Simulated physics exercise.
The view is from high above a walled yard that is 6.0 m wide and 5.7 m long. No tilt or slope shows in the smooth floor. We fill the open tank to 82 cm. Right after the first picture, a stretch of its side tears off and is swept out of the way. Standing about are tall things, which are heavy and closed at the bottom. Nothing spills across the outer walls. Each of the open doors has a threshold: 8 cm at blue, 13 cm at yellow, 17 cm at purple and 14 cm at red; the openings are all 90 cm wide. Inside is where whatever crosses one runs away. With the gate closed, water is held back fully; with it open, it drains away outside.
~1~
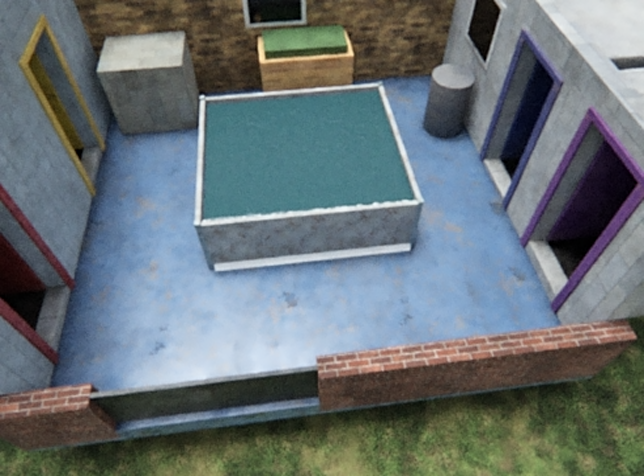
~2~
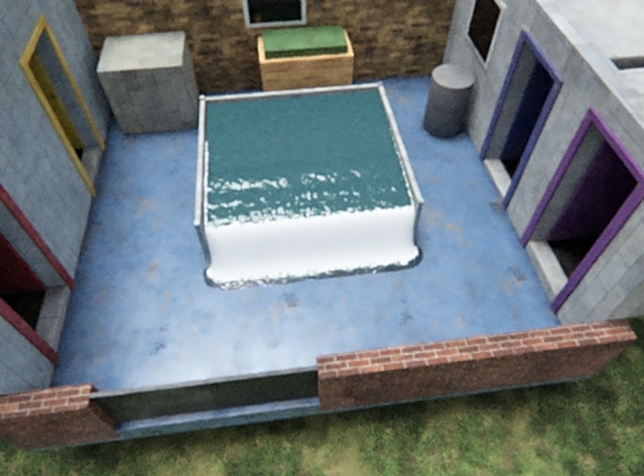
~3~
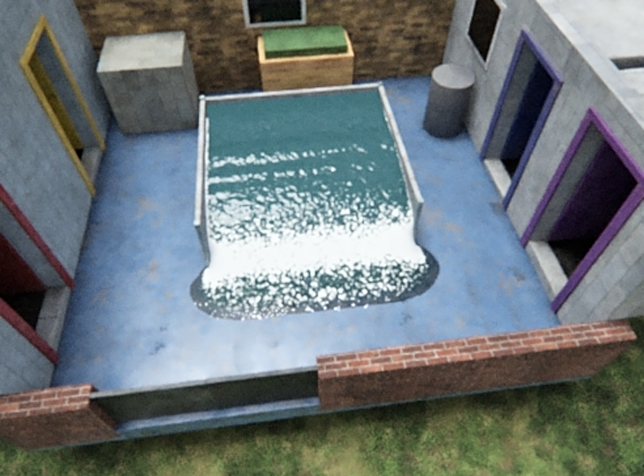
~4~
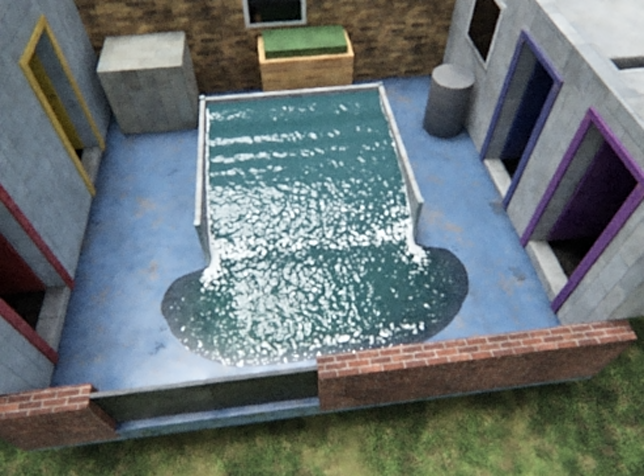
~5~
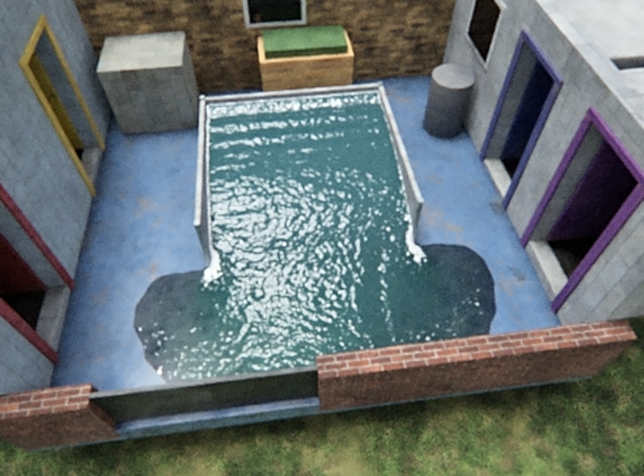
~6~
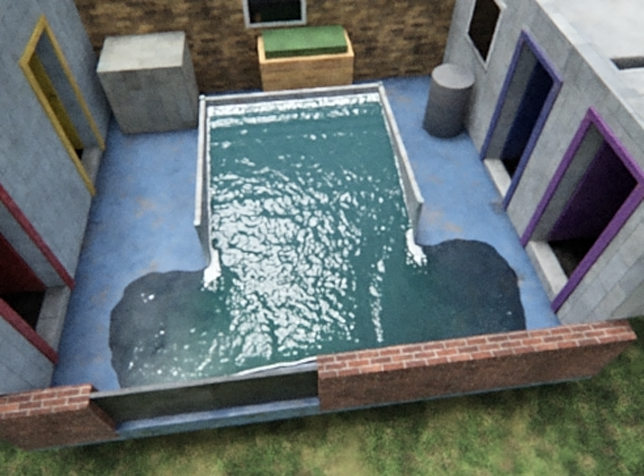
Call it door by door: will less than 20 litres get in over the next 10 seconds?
Blue door - no, 20 litres or more; yellow door - no, 20 litres or more; purple door - no, 20 litres or more; red door - no, 20 litres or more.
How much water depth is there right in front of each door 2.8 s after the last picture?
In cm: Blue 13, yellow 8, purple 35, red 33.
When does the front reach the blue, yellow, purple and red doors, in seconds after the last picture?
So blue at 1.5 s, yellow at 1.8 s, purple at 0.2 s, and red at 0.5 s.
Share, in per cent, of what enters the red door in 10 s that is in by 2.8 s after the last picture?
Roughly 60 percent is in by then.
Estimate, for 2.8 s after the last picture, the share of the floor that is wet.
Wet share: Near 85 percent.
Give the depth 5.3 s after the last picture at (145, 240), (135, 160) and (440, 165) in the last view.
About 10, 22 and 20 cm respectively.
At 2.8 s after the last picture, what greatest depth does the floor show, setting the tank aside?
I'd put it at close to 40 cm.
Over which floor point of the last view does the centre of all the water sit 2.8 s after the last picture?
Around (302, 256).
Then, 0.7 s after the last picture water covers 35 % of the floor and is deepest (62 cm) near (322, 367); blue door not reached, yellow door not reached, purple door 6 cm at the sill, 0 L in, red door 2 cm at the sill, 0 L in.
Then, 1.5 s after the last picture water covers 50 % of the floor and is deepest (63 cm) near (552, 353); blue door 5 cm at the sill, 0 L in, yellow door not reached, purple door 36 cm at the sill, 19 L in, red door 31 cm at the sill, 10 L in.
Then, 2.8 s after the last picture water covers 85 % of the floor and is deepest (40 cm) near (463, 133); blue door 13 cm at the sill, 2 L in, yellow door 8 cm at the sill, 0 L in, purple door 35 cm at the sill, 173 L in, red door 33 cm at the sill, 153 L in.
Then, 5.3 s after the last picture water covers 100 % of the floor and is deepest (32 cm) near (352, 84); blue door 14 cm at the sill, 24 L in, yellow door 18 cm at the sill, 14 L in, purple door 14 cm at the sill, 245 L in, red door 14 cm at the sill, 252 L in.
Then, 9.3 s after the last picture water covers 100 % of the floor and is deepest (22 cm) near (258, 137); blue door 16 cm at the sill, 127 L in, yellow door 16 cm at the sill, 60 L in, purple door 16 cm at the sill, 246 L in, red door 15 cm at the sill, 254 L in.
